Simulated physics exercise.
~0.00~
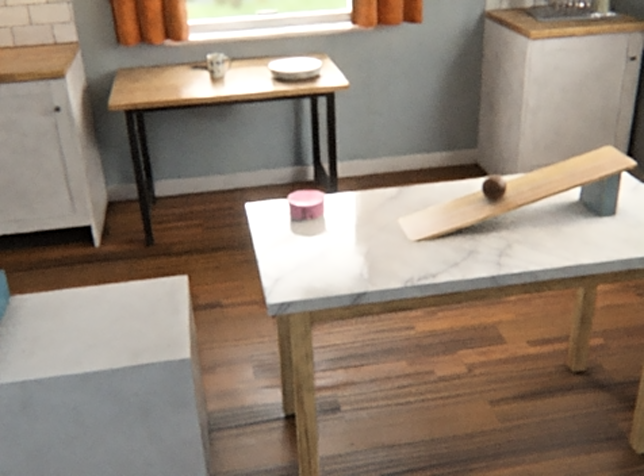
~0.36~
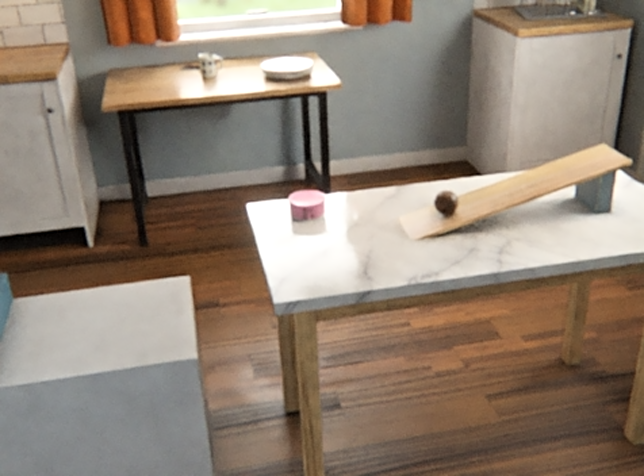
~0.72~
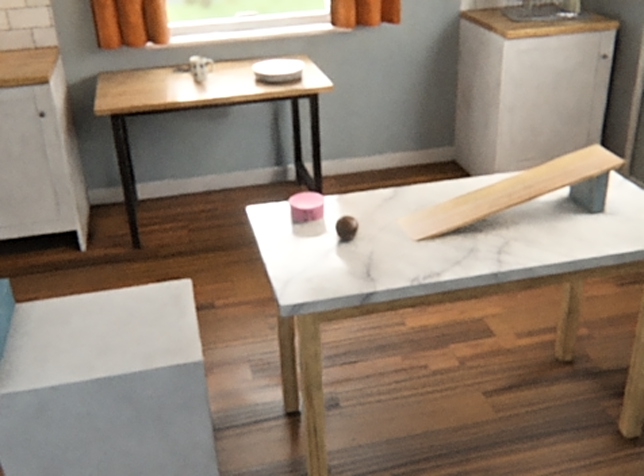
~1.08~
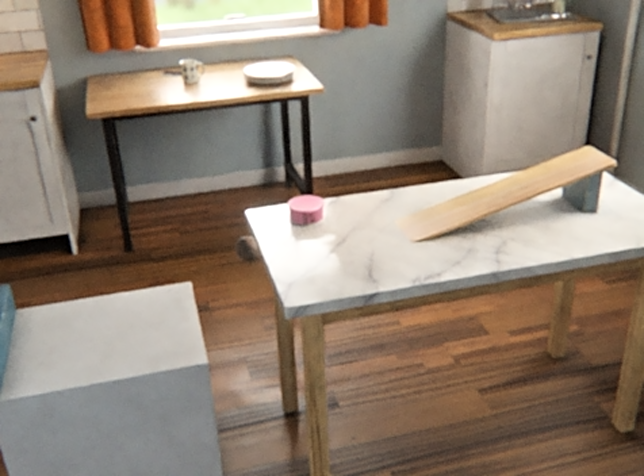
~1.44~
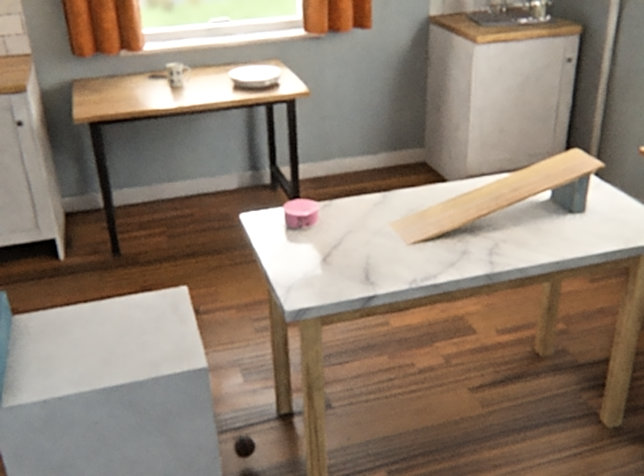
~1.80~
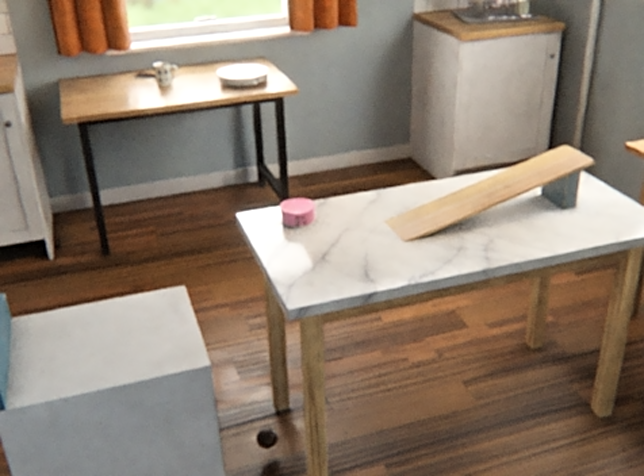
A kitchen with a wooden floor and orange curtains is seen from slightly above, the view drifting gently sideways. A white marble-topped table holds a pink tub near its left end and a wooden ramp propped on a grey-blue block at the right, while a lower pale grey block stands across a gap to the left. A small brown ball rolls down the ramp and leftward across the marble, passing in front of the tub. It leaves the table's left edge, drops short of the grey block and ends on the floor in the gap, shifting slightly right, while the tub stays put.
